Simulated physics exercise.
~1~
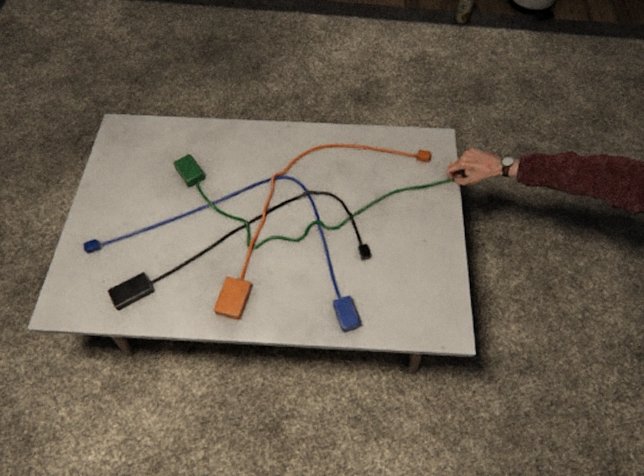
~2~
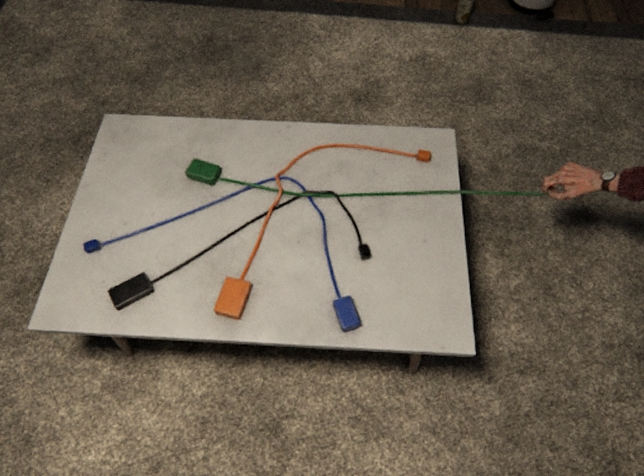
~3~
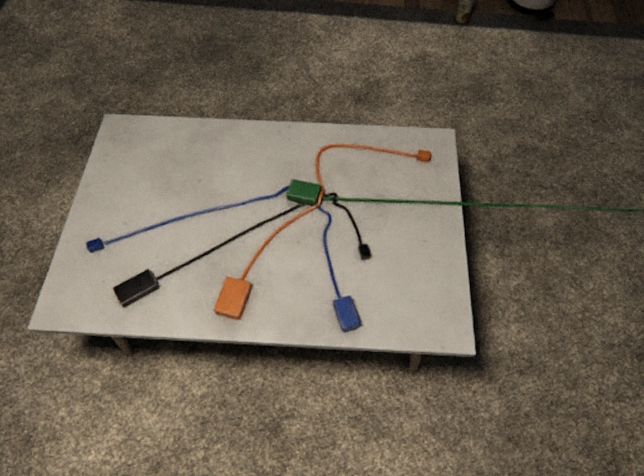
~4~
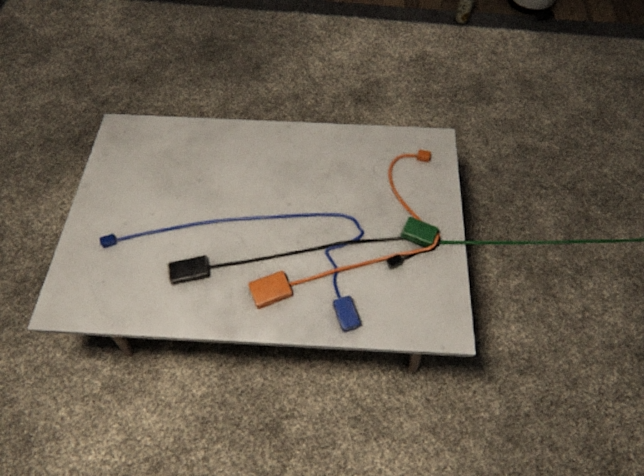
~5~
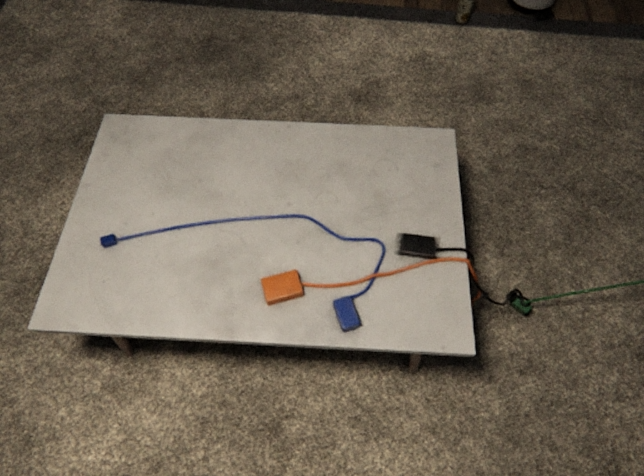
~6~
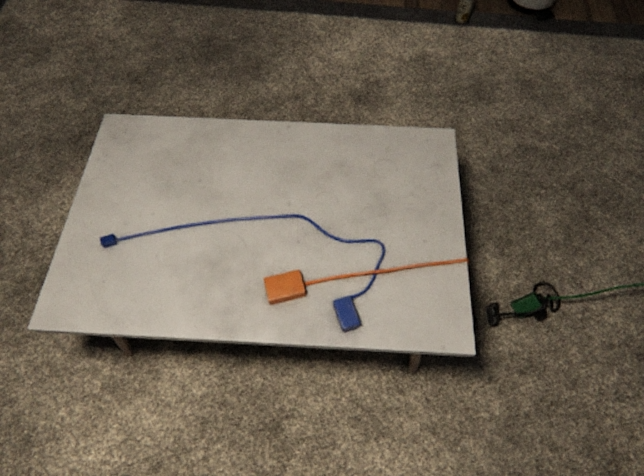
On a low table, a hand pulls a green lead rightwards, dragging the black one off the edge, blue and orange chargers remaining.
